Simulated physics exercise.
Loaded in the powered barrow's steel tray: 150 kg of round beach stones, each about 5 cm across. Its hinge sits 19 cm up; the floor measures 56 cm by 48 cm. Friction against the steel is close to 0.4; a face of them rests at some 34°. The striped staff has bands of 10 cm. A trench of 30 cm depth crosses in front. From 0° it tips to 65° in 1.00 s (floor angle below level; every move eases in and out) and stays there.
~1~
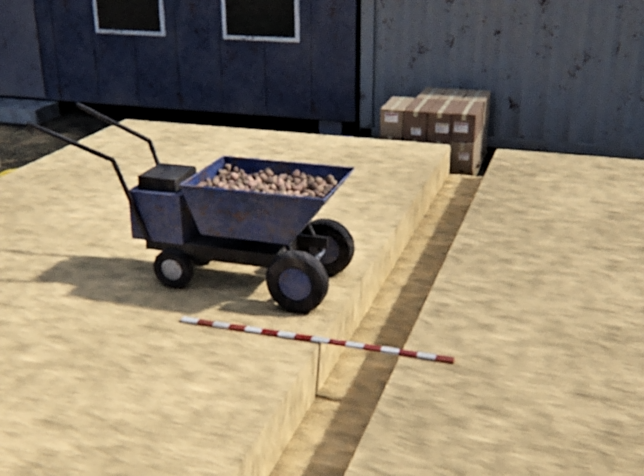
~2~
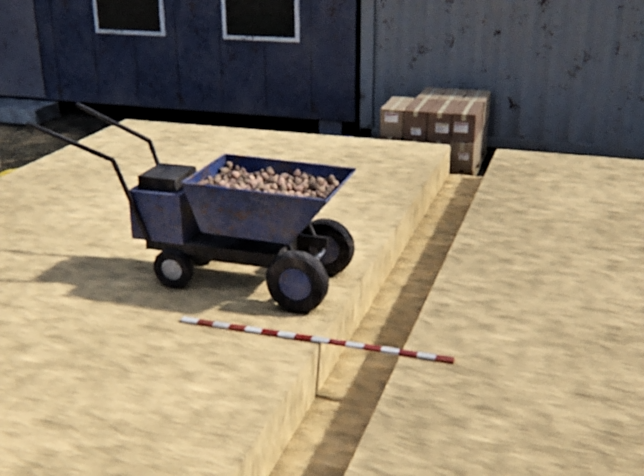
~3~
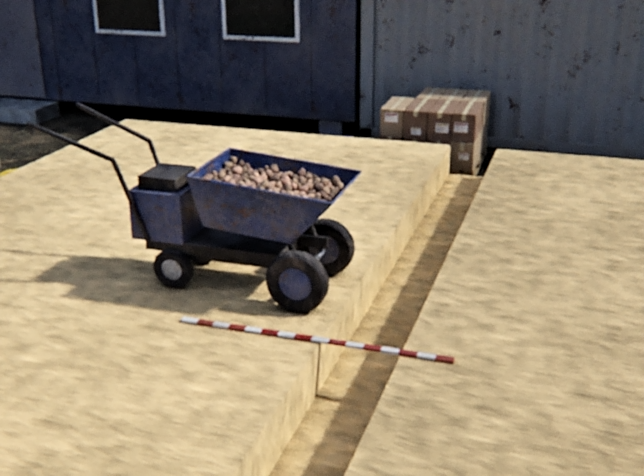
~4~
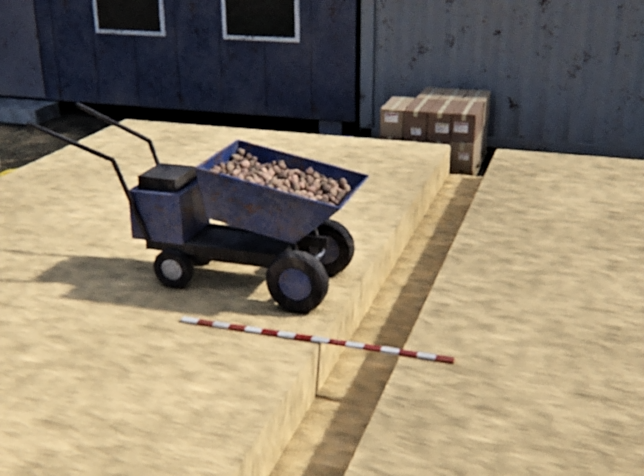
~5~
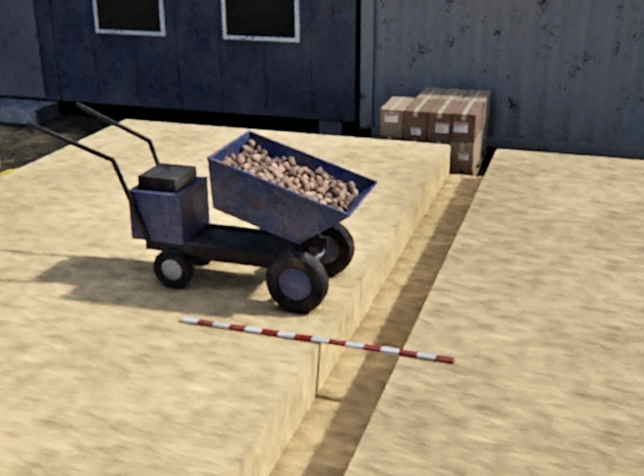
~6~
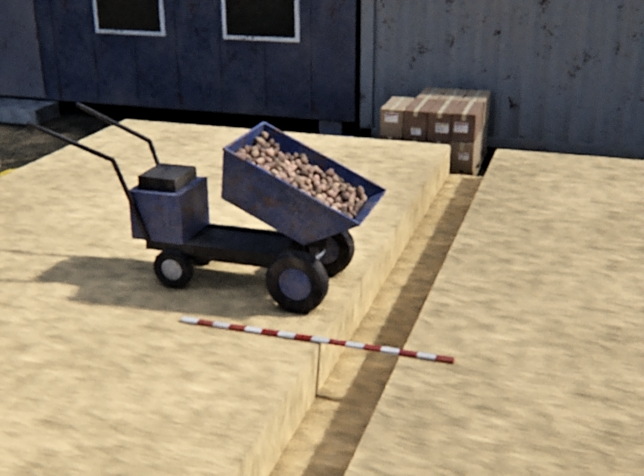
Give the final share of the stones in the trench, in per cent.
Close to 42 in a hundred.
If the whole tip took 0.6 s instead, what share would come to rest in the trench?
It would be near 30 per cent.
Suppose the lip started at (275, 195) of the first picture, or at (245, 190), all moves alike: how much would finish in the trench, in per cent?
Near 95 per cent from the first place, 90 from the second.
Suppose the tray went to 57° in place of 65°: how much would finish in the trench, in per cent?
It would be near 35 per cent.
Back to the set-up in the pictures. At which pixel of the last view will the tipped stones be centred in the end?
Their middle is at about (441, 306).
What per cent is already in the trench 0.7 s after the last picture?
Some 5 per cent.
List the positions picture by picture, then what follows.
The tray is at 0°, its lip at (324, 200); the top of the load is at (278, 182), in the first picture.
Lip at (326, 201), floor tilted 1°, highest stones at (253, 178), in the second picture.
Lip at (331, 204), floor tilted 5°, highest stones at (236, 171), in the third picture.
The tray is at 10°, its lip at (340, 209); the top of the load is at (239, 161), in the fourth picture.
The tray is at 17°, its lip at (349, 216); the top of the load is at (250, 153), in the fifth picture.
Lip at (360, 225), floor tilted 25°, highest stones at (259, 147), in the sixth picture.
Then, 0.3 s after the last picture the floor is at 55°, 100 % in the tray; the foremost stones are at (387, 246).
Then, 0.7 s after the last picture the floor is at 65°, 74 % in the tray, 6 % in the trench, 19 % past the trench; the foremost stones are at (461, 319).
Then, 1.0 s after the last picture the floor is at 65°, 34 % in the tray, 11 % in the trench, 55 % past the trench; the foremost stones are at (564, 321).
Then, 3.0 s after the last picture the floor is at 65°, 0 % in the tray, 42 % in the trench, 58 % past the trench; the foremost stones are past the picture's edge.
